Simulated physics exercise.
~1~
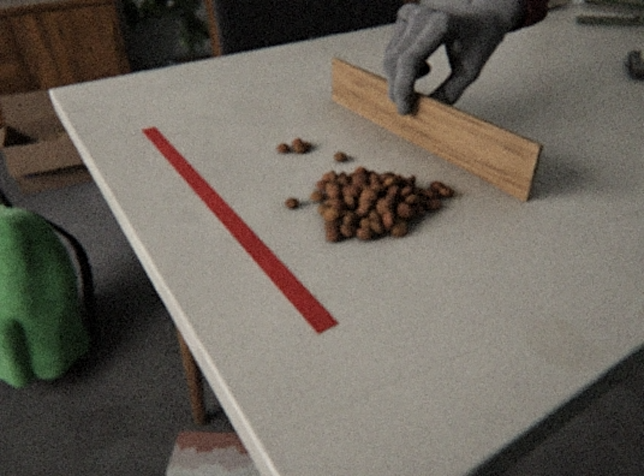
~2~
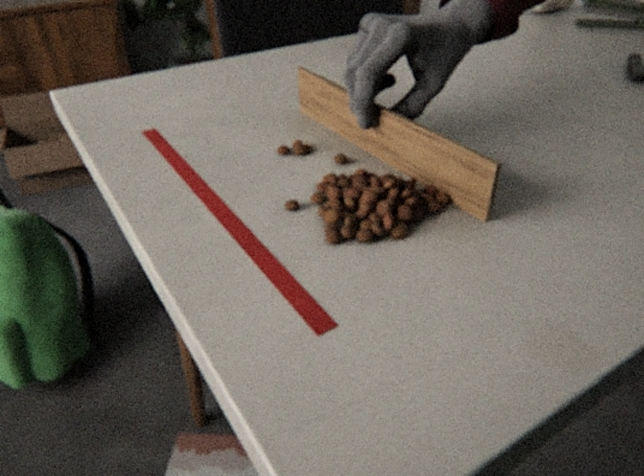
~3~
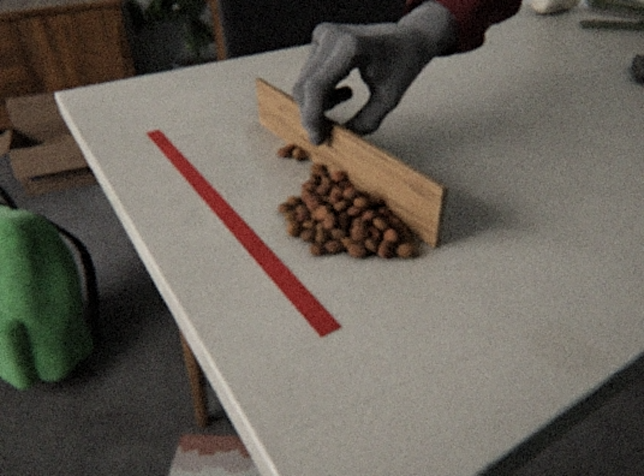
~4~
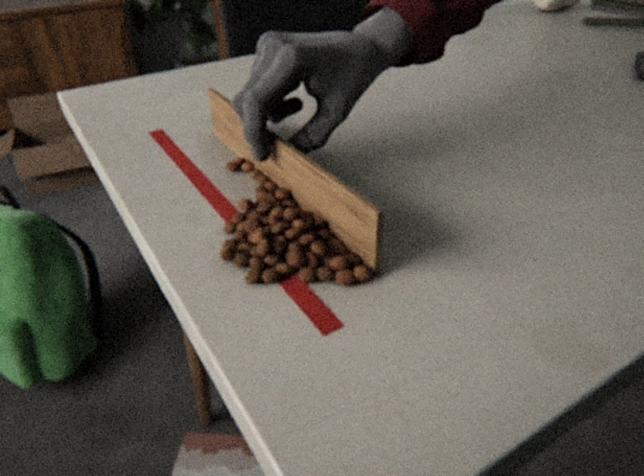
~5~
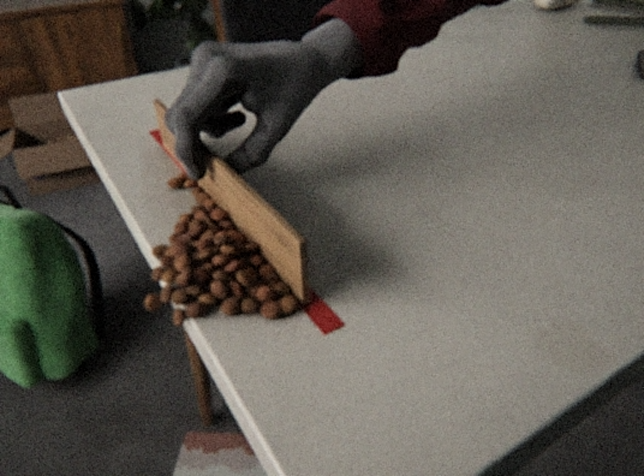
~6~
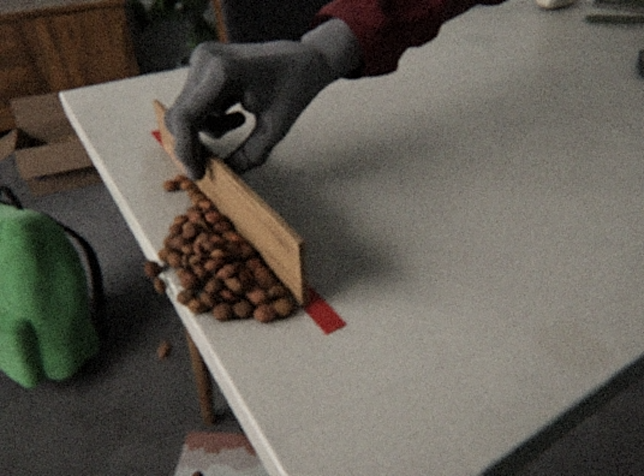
On a pale tabletop, a hand pushing brown nuts left with a wooden strip, stopping at red tape as some spill over the edge.
